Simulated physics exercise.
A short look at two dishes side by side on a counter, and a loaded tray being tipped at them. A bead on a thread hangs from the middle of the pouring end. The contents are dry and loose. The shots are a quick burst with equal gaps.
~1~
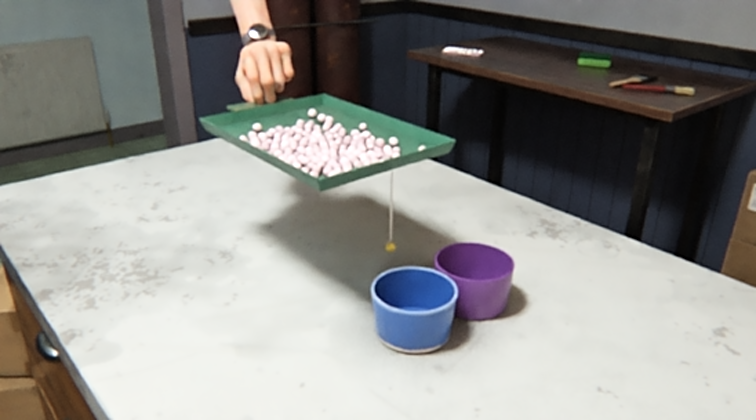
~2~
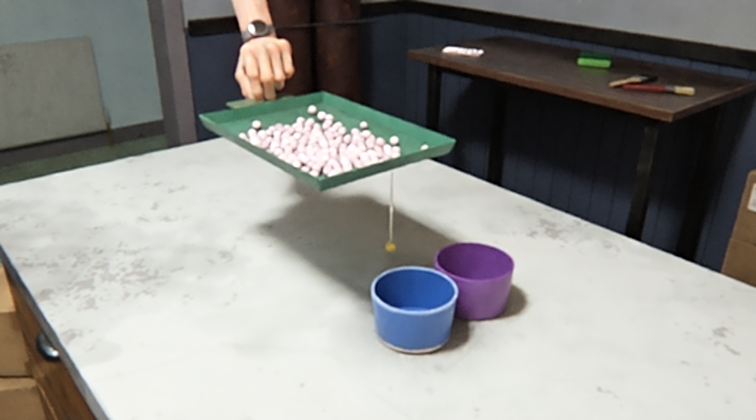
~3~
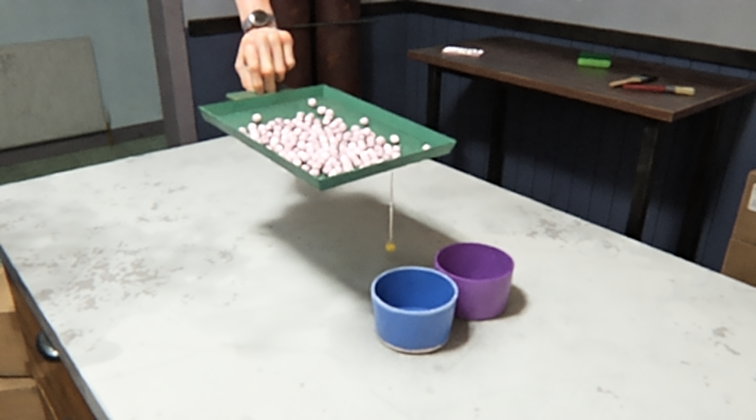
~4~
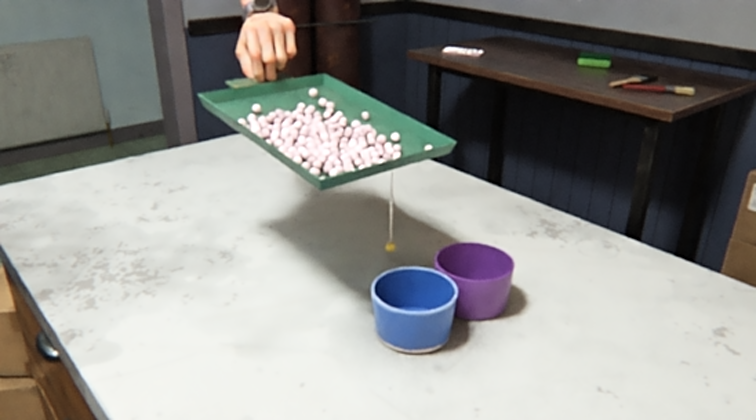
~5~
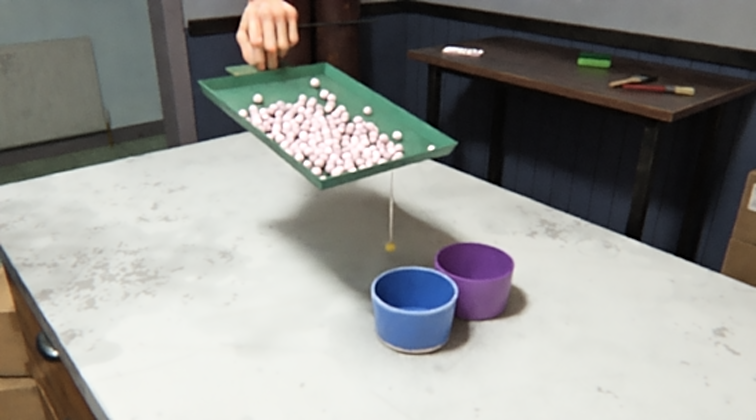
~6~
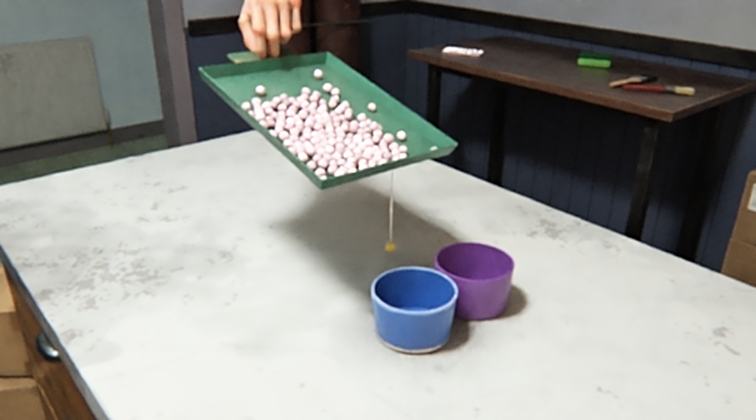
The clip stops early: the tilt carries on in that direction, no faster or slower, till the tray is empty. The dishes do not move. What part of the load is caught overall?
Together they catch over half.
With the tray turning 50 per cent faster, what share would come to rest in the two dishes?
It comes to 80 per cent or so.
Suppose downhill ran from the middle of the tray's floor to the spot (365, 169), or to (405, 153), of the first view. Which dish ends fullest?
The first try: The left-hand dish. The second: The right dish.
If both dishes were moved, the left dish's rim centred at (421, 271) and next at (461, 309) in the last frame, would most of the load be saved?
In turn: Most of it; not half.
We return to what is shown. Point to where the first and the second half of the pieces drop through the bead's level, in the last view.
Around (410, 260) and then (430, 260).
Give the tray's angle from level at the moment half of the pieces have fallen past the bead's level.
Roughly 80°.
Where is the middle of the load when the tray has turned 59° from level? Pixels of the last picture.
At about (385, 155).
Just after the last frame, tray tipped steeply; the larger part on the tray; just a few in the left dish; just a few in the right dish; about a tenth in the air.
A moment on, tray tipped right over; roughly a third in the left dish; roughly a third in the right dish; roughly a quarter outside both; about a tenth in the air.
Further on, tray tipped past a quarter turn; roughly half in the left dish; roughly a third in the right dish; roughly a quarter outside both.
When it is over, tray tipped past a quarter turn; roughly half in the left dish; roughly a third in the right dish; roughly a quarter outside both.
